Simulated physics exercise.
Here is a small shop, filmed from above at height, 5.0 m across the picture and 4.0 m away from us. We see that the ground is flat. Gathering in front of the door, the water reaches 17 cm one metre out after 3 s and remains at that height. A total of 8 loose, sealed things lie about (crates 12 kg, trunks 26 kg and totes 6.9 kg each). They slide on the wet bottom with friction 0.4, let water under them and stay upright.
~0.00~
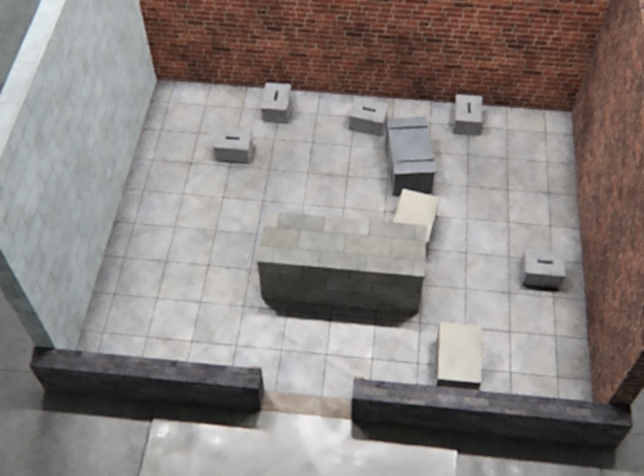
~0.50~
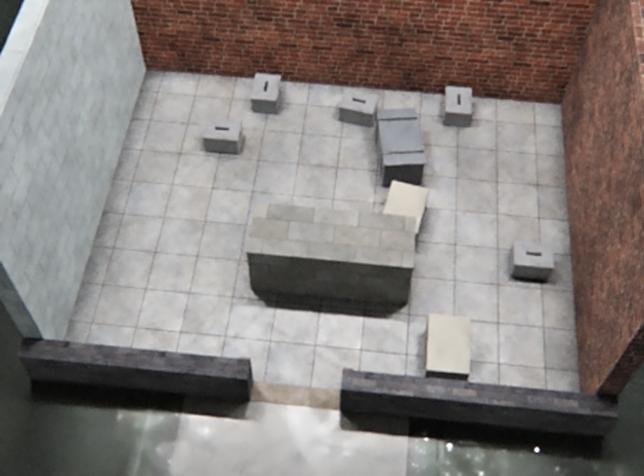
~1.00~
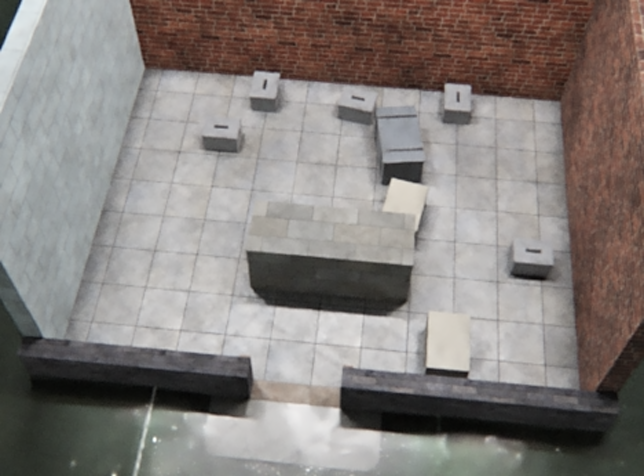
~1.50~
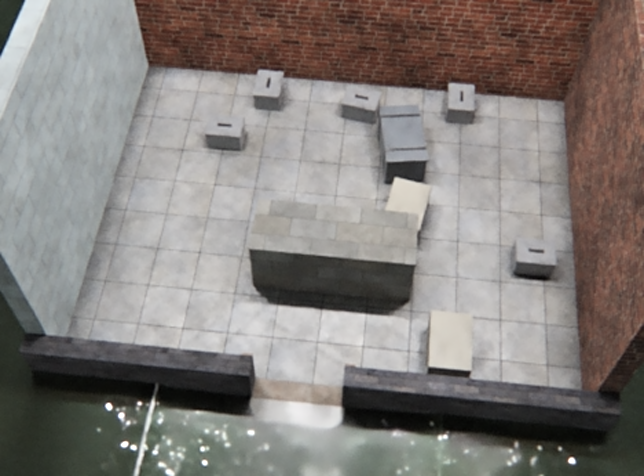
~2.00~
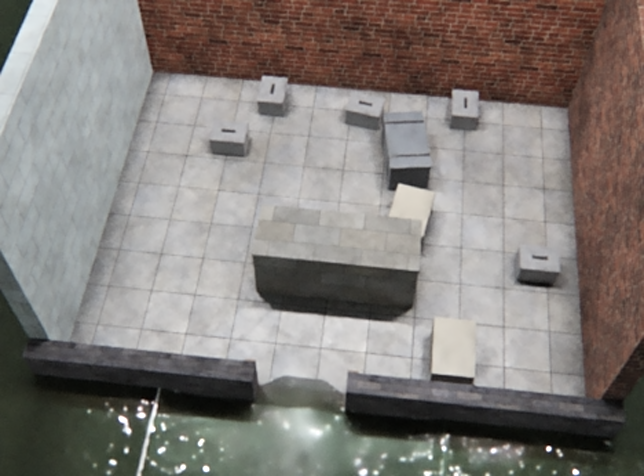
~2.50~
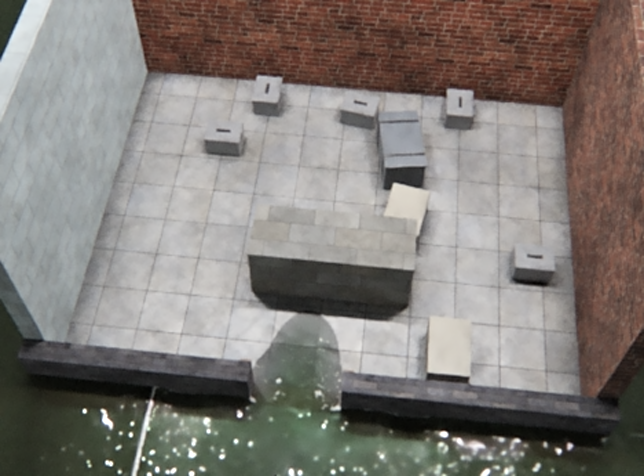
Murky water gathering outside a small walled shop, then spreading through the doorway onto the tiled floor while the boxes stay still.
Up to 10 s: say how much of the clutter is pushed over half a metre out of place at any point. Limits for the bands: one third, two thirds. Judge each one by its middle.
Band: Bottom, under one third.
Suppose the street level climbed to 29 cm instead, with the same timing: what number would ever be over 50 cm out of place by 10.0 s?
With that change, 4 of them.
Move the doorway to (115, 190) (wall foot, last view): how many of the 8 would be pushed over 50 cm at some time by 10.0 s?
You'd get 2 in that case.
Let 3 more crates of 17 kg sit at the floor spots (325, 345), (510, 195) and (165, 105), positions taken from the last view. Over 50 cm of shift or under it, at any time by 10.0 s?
So, in the order asked, it's too far, not far enough and not far enough.
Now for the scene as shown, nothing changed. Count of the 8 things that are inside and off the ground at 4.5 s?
Of them, 0.
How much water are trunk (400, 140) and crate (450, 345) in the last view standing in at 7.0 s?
Depth approx. 0 cm / 6 cm.
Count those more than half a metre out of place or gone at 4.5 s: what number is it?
The count is 0.
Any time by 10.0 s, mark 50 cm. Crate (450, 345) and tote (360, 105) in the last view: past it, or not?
Taking them in order, the first is above the mark and the second is below the mark.
After 3.5 s 0 of 8 are over 50 cm from their spots; 0 afloat.
After 4.5 s 0 of 8 are over 50 cm from their spots; 0 afloat.
After 7.0 s 1 of 8 are over 50 cm from their spots; 1 afloat.
After 10.0 s 1 of 8 are over 50 cm from their spots, and 1 have been at some point; 1 afloat.
